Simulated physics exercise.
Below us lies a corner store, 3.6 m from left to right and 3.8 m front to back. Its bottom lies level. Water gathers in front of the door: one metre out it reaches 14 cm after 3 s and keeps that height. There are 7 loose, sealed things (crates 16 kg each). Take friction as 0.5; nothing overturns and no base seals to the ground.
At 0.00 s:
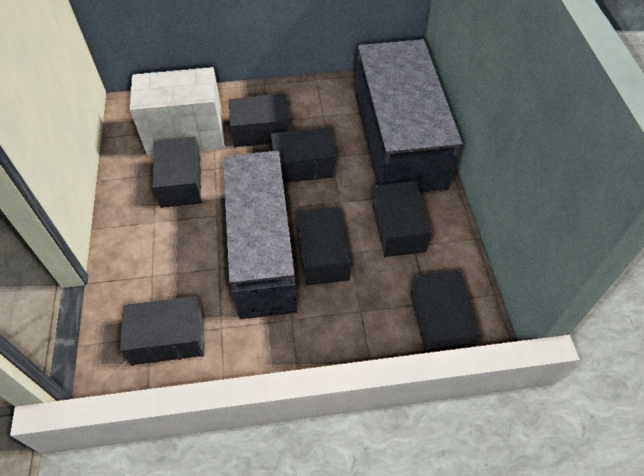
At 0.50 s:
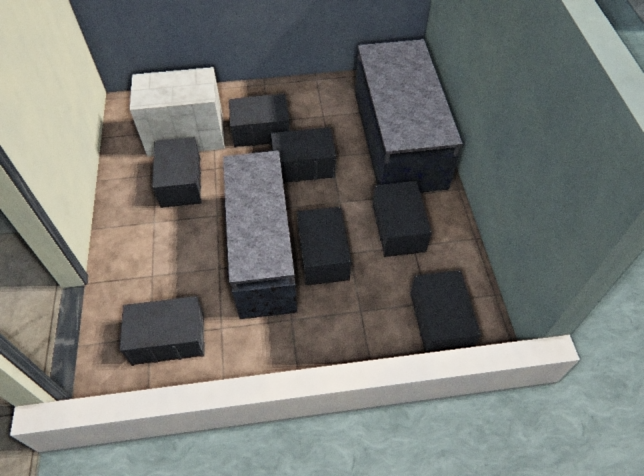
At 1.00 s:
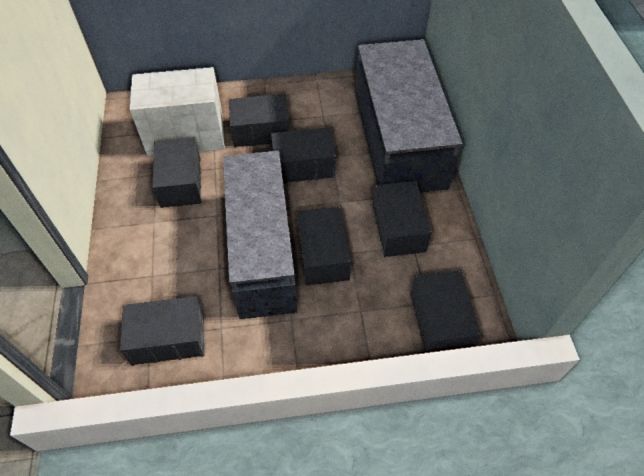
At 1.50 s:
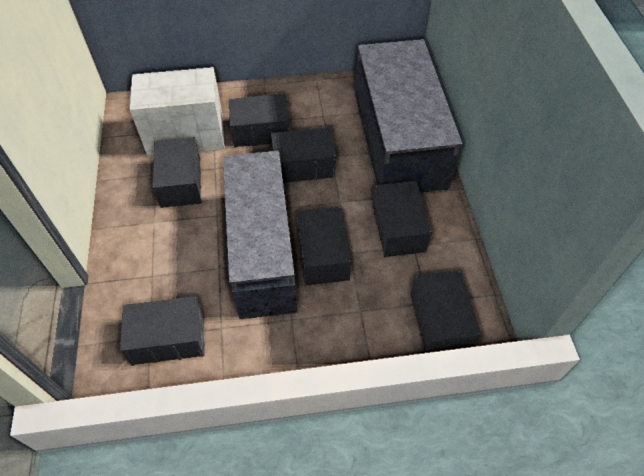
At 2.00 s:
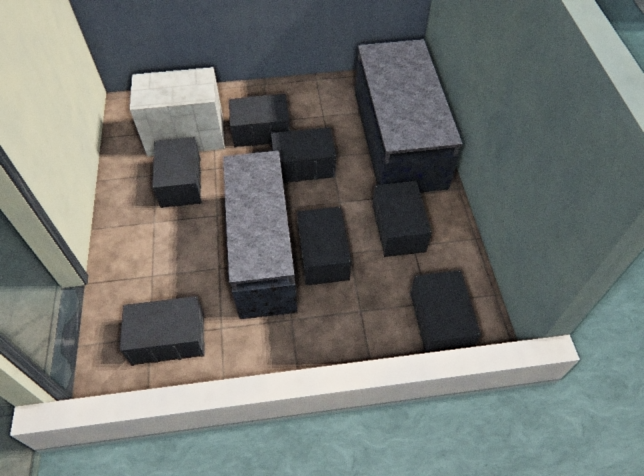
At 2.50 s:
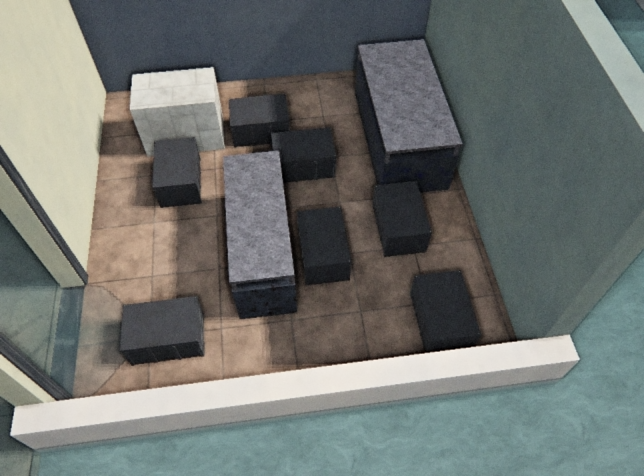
Water spreads outside the low white wall, then creeps into the doorway on the left.
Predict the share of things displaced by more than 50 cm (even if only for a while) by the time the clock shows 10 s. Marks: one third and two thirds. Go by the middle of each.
Share: Less than a third.
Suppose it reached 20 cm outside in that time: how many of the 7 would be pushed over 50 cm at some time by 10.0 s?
Then 4.
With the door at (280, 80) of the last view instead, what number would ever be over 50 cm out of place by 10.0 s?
In that case 3 of them.
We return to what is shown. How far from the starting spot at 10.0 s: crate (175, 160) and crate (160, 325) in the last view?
In that order: 60 cm, 60 cm.
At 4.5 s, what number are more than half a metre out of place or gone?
I count 0.
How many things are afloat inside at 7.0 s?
At that moment 0.
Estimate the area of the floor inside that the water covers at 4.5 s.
Some 3.5 m2.
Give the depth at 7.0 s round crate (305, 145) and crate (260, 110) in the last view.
About 3 and 4 cm.
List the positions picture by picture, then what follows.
A crate at (402, 208), on the bottom; a crate at (258, 109) rests on the ground; water covers 0.0 m2; 0 of 7 have shifted, in the first frame.
A crate at (402, 208), on the bottom; a crate at (258, 109), on the bottom; water covers 0.0 m2; 0 of 7 have shifted, in the second frame.
A crate at (402, 208) rests on the ground; a crate at (258, 109), on the bottom; 0.0 m2 under water; 0 of 7 have shifted, in the third frame.
A crate at (402, 208), on the bottom; a crate at (258, 109), on the bottom; water covers 0.0 m2; 0 of 7 have shifted, in the fourth frame.
A crate at (402, 208), on the bottom; a crate at (258, 109) rests on the ground; water covers 0.0 m2; 0 of 7 have shifted, in the fifth frame.
A crate at (402, 208), on the bottom; a crate at (258, 109), on the bottom; 0.3 m2 under water; 0 of 7 have shifted, in the sixth frame.
After 3.5 s 0 of 7 are over 50 cm from their spots; 0 afloat.
After 4.5 s 0 of 7 are over 50 cm from their spots; 0 afloat.
After 7.0 s 0 of 7 are over 50 cm from their spots; 0 afloat.
After 10.0 s 2 of 7 are over 50 cm from their spots, and 2 have been at some point; 0 afloat.
